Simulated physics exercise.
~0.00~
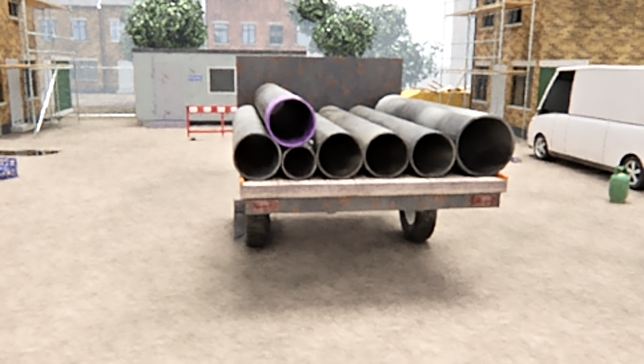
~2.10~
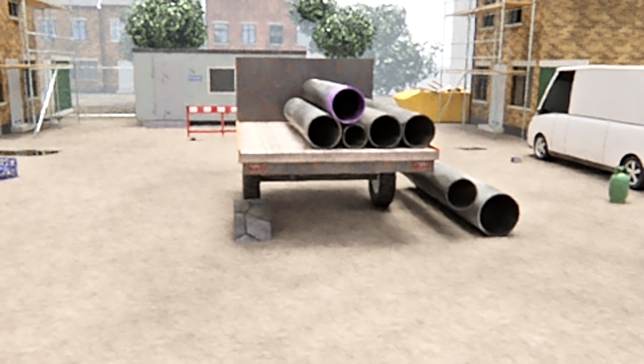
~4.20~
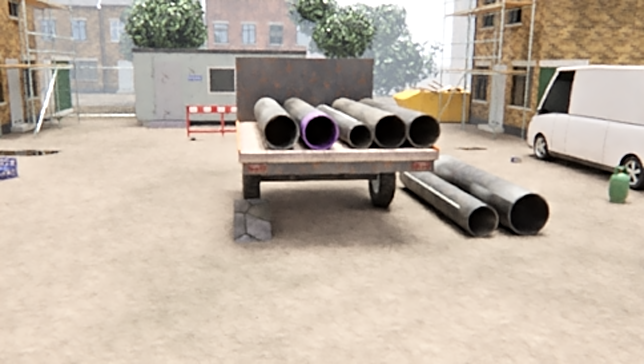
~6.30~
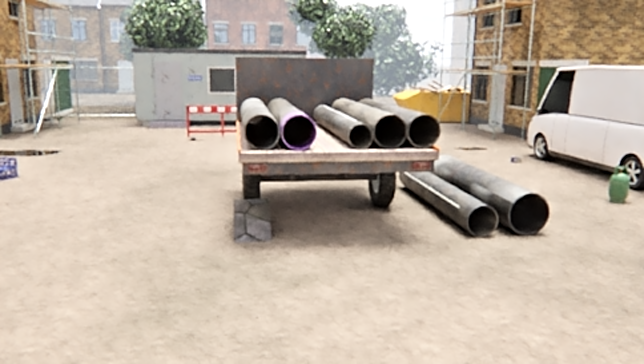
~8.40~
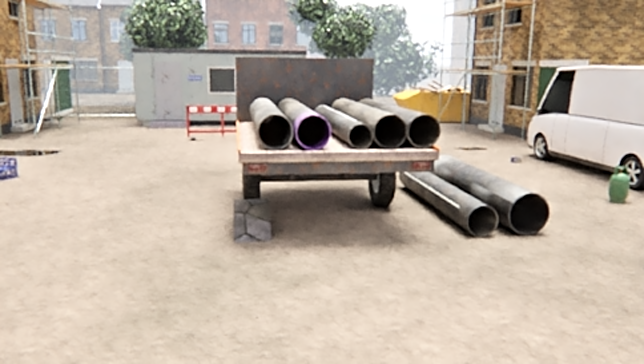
A flatbed trailer loaded with loose steel pipes tilted and settled level again, and two pipes rolled off its right side onto the ground, while the purple one dropped down from the pile, rolled left, then slightly back, and rested on the deck.
